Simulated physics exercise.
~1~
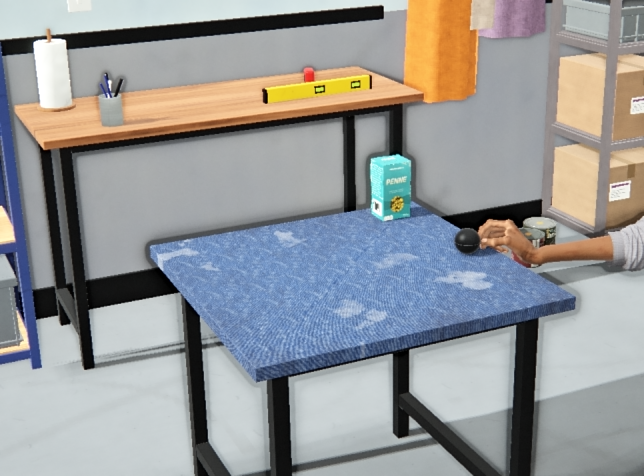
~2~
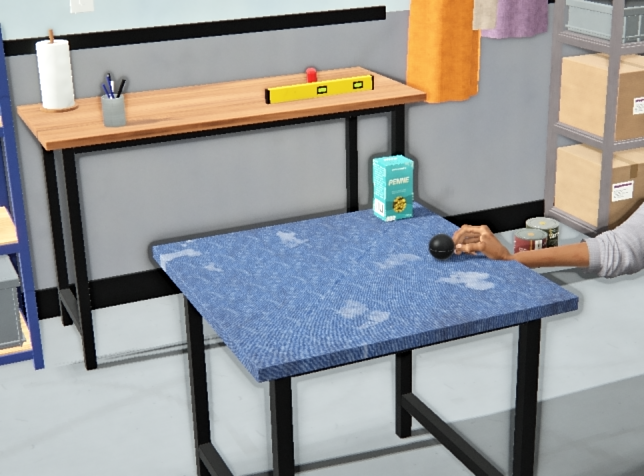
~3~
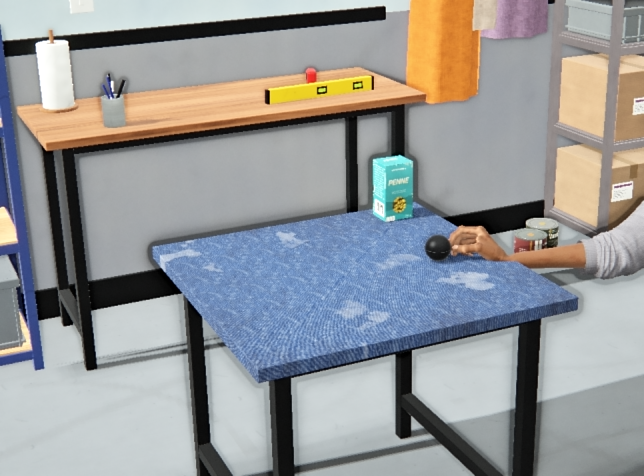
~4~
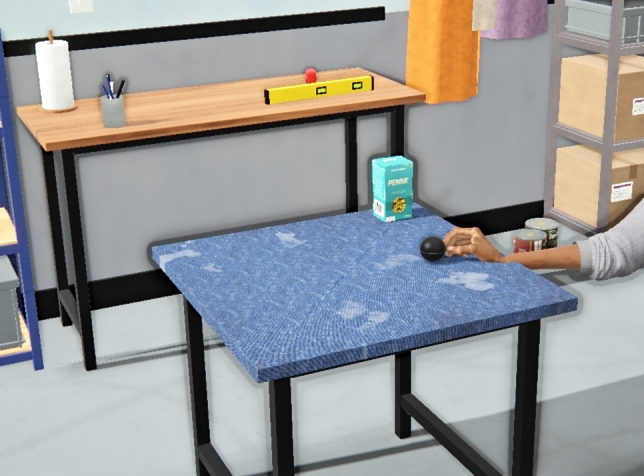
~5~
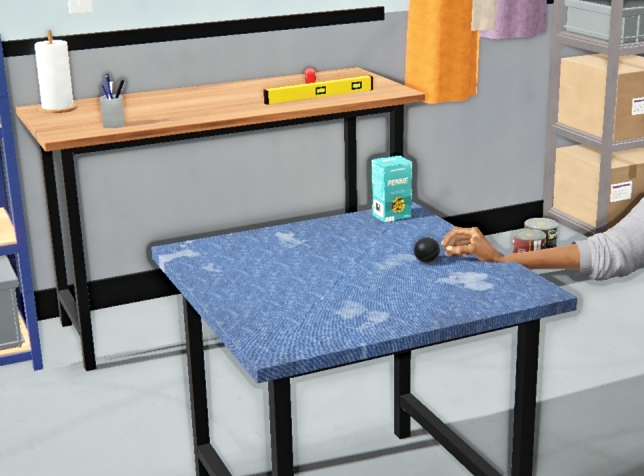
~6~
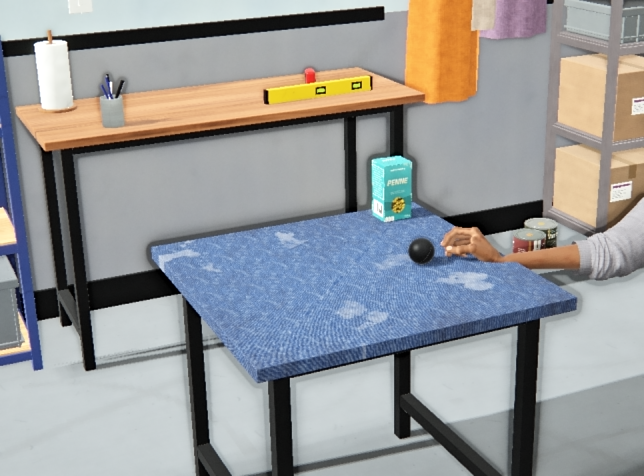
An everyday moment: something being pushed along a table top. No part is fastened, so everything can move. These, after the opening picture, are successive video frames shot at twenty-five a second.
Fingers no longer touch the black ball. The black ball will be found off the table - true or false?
False, it remains on the table.
Then, 0.20 s later than the last frame, black ball moved about its own width near (398, 256).
Then, 0.50 s later than the last frame, black ball moved well along near (373, 261).
When it is over, moved from the start, black ball. End places, in pixels of the last picture, black ball near (358, 263).
